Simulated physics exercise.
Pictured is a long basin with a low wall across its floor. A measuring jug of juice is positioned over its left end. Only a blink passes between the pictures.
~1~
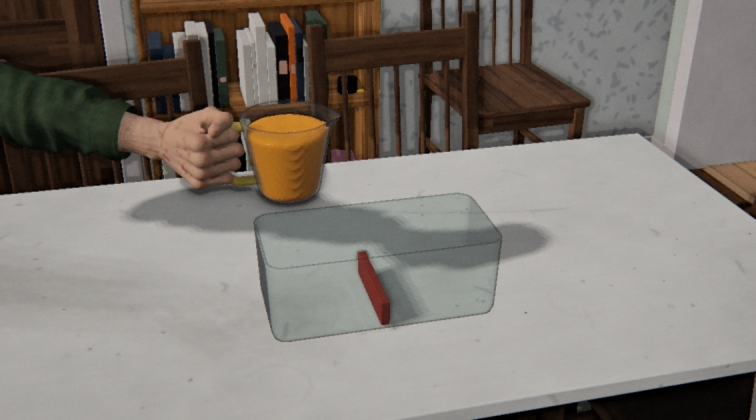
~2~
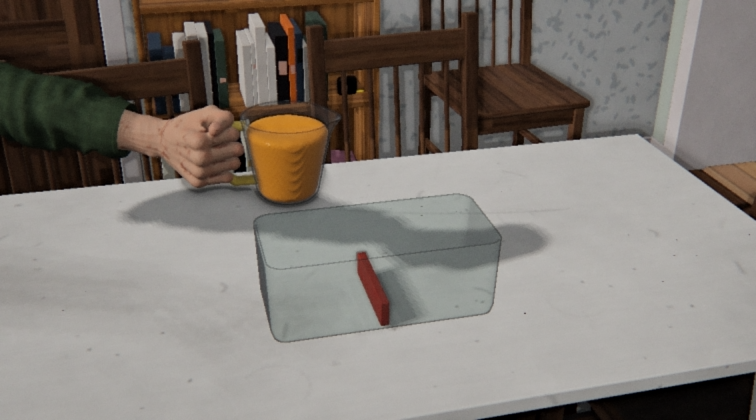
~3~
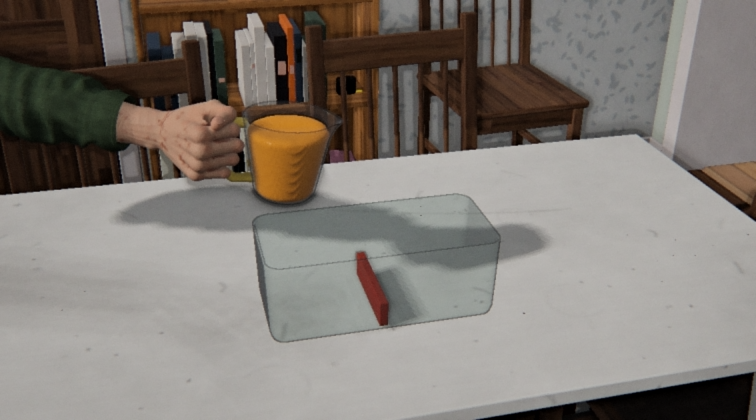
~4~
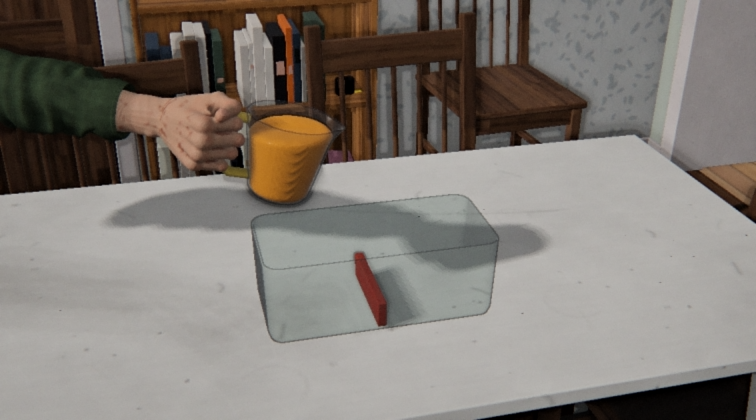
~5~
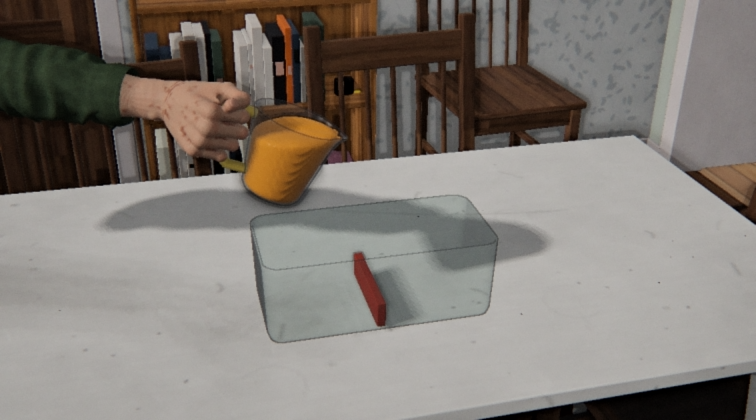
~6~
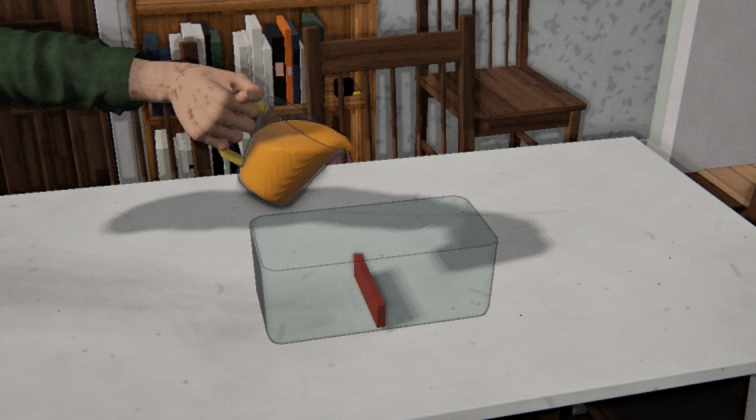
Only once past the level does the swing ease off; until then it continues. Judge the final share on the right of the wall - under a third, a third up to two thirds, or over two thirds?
The share right of the wall fails to exceed two thirds but reaches one third.
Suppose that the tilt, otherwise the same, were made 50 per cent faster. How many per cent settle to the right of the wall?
I'd say close to 40 per cent.
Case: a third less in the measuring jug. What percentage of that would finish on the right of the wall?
Estimated share: Close to 35 per cent.
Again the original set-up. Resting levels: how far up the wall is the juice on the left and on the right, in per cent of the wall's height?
Left side 30 percent, right side 40 percent.
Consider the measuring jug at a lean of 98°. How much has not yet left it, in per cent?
40 per cent, roughly.
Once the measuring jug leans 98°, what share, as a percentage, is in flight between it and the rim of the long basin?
Estimate: Some 25 per cent.
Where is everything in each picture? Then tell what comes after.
The first picture shows tilt 0°; pouring edge (340, 113); surface from (245, 130) to (327, 124); the long basin's rim runs from (260, 243) to (486, 217); the wall's top is at (373, 277).
The second picture shows tilt 2°; pouring edge (341, 115); surface from (246, 130) to (327, 125).
The third picture shows tilt 6°; pouring edge (343, 119); surface from (247, 129) to (328, 126).
The fourth picture shows tilt 13°; pouring edge (345, 126); surface from (249, 129) to (332, 128).
The fifth picture shows tilt 23°; pouring edge (347, 136); surface from (252, 134) to (339, 130).
The sixth picture shows tilt 34°; pouring edge (349, 148); surface from (252, 138) to (339, 137); 2 per cent is over the edge.
A moment on, the tilt is 98° and 38 per cent is still to pour, 4 is left of the wall and 32 right of it.
Next, the tilt is 114° and 2 per cent is still to pour, 41 is left of the wall and 54 right of it.
Then the tilt is 114° and 0 per cent is still to pour, 45 is left of the wall and 54 right of it.
Later the tilt is 114° and 0 per cent is still to pour, 45 is left of the wall and 54 right of it.
Finally, 45 per cent lies left of the wall, 54 right of it and 1 outside.
